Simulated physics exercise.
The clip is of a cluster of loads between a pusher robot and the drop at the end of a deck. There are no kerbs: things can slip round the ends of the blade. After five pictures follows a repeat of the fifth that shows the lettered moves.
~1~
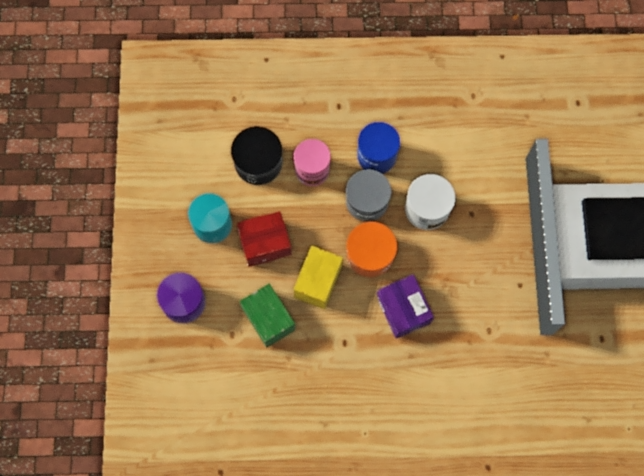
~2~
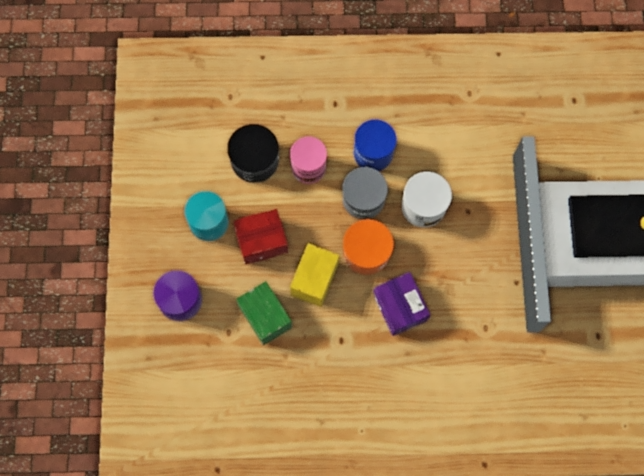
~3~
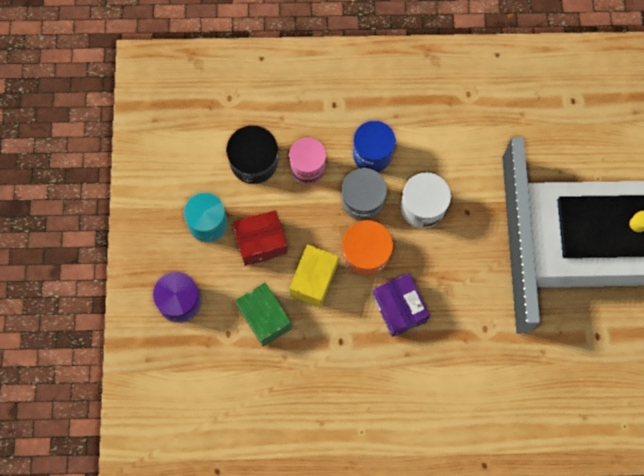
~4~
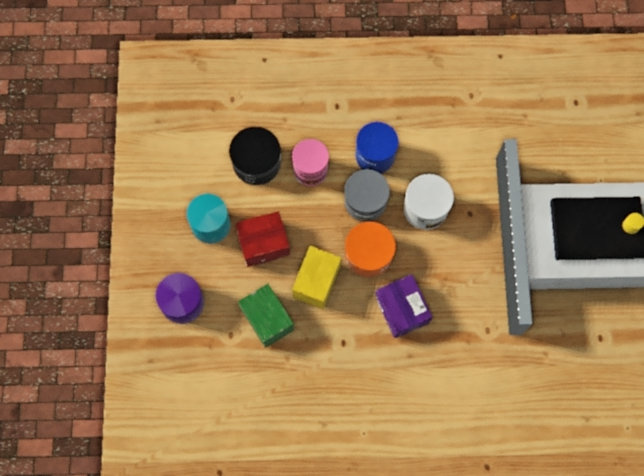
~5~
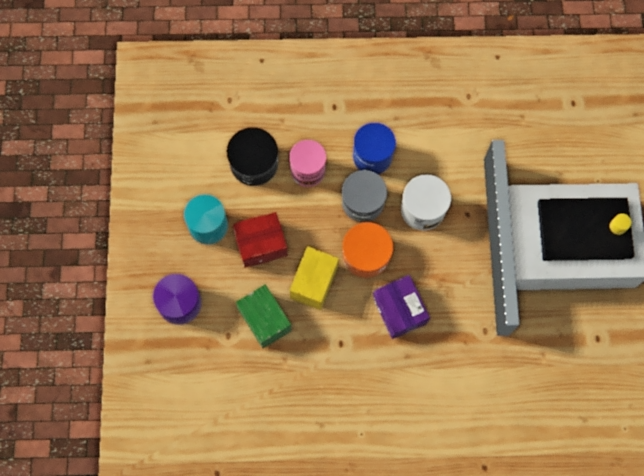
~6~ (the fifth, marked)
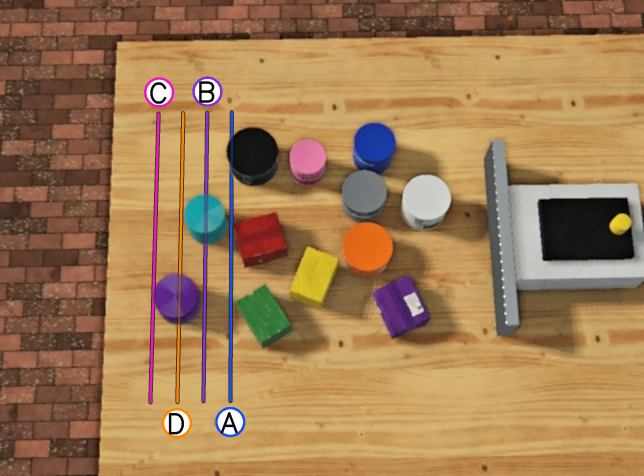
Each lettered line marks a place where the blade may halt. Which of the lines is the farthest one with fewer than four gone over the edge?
No farther than D.
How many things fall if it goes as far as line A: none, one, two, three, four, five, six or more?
In all, none.
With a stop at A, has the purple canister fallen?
By then, no.
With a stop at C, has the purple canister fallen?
Yes.
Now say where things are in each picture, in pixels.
The first picture shows yellow crate (318, 278); purple canister (181, 298); pink pail (312, 164).
The second picture shows robot (610, 225); green crate (265, 314).
The third picture shows robot (598, 226); black pail (253, 155).
The fourth picture shows robot (591, 228); blue pail (376, 149).
The fifth picture shows robot (579, 228); red box (261, 240); white pail (425, 203); purple parcel (401, 308).
On the marked copy, A at (231, 250); B at (205, 251); C at (155, 252); D at (180, 251).
Taking D. A third of the way, robot (462, 231); blue pail (357, 147); pink pail (301, 158).
Two thirds of the way, robot (345, 233); turquoise canister (153, 219); purple canister (168, 300).
When it is over, robot (254, 234); turquoise canister over the edge; purple canister over the edge; two fallen.
As for the rest, A is within the limit but short; B is within the limit but short; C drops four.
